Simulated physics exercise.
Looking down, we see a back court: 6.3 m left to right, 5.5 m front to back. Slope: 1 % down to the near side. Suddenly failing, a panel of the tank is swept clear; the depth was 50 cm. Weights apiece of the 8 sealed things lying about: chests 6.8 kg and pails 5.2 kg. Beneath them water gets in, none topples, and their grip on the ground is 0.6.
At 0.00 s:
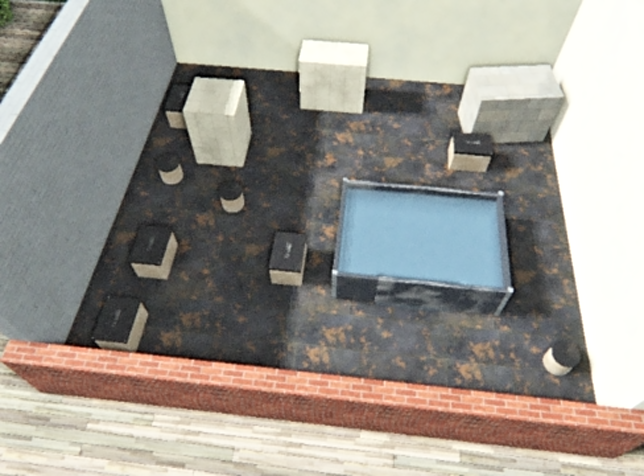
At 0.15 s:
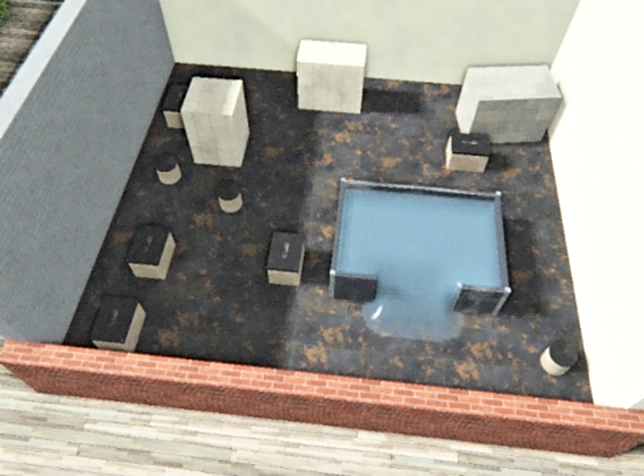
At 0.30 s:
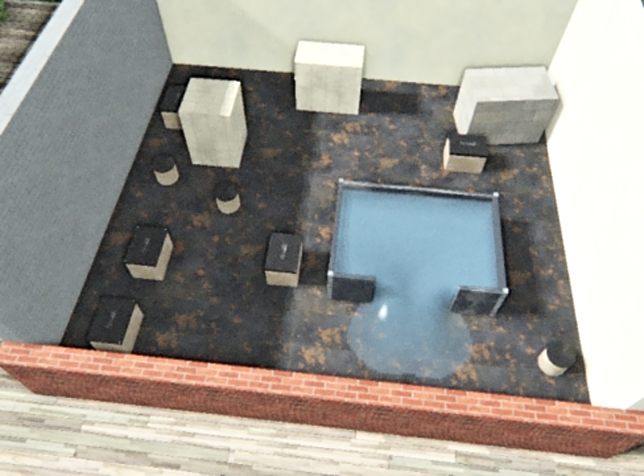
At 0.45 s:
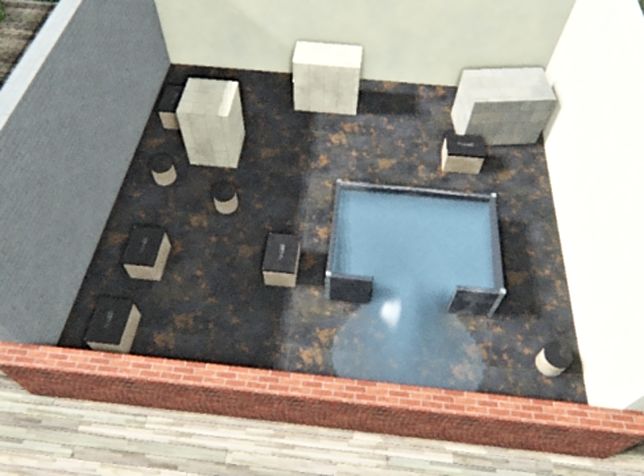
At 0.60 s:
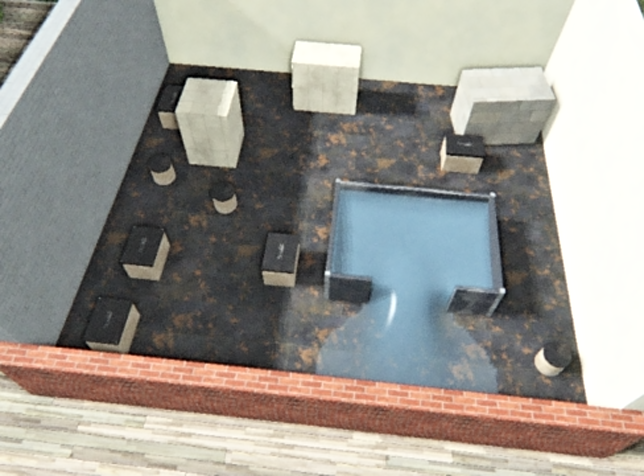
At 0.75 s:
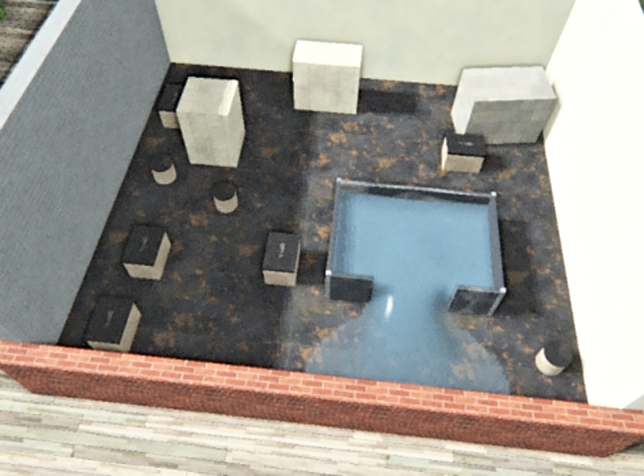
In a walled back court, a tank's front panel gives way and water spreads out.
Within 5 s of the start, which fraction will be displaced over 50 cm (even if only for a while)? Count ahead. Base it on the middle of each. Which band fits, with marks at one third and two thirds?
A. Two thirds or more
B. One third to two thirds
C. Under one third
The answer is B.
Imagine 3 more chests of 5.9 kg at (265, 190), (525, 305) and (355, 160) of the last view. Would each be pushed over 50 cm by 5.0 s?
Taking them one by one: It stays within, then it goes beyond, then it stays within.
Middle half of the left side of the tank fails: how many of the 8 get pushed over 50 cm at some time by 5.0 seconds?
That gives 6 of them.
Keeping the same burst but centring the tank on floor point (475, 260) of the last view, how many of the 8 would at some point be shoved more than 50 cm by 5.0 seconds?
Result: 4.
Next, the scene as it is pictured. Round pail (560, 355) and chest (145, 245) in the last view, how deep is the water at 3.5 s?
About 6 and 7 cm.
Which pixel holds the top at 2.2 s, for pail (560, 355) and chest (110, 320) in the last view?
They should sit about (557, 312) and (83, 313) in the last view.
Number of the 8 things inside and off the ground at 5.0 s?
Tally: 4 of them.
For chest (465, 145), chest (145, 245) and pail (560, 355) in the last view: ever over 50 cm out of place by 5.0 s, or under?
Within the mark, beyond the mark, beyond the mark.
After 1.1 s 0 of 8 are over 50 cm from their spots; 0 afloat.
After 2.2 s 1 of 8 are over 50 cm from their spots; 0 afloat.
After 3.5 s 3 of 8 are over 50 cm from their spots; 2 afloat.
After 5.0 s 3 of 8 are over 50 cm from their spots, and 3 have been at some point; 4 afloat.
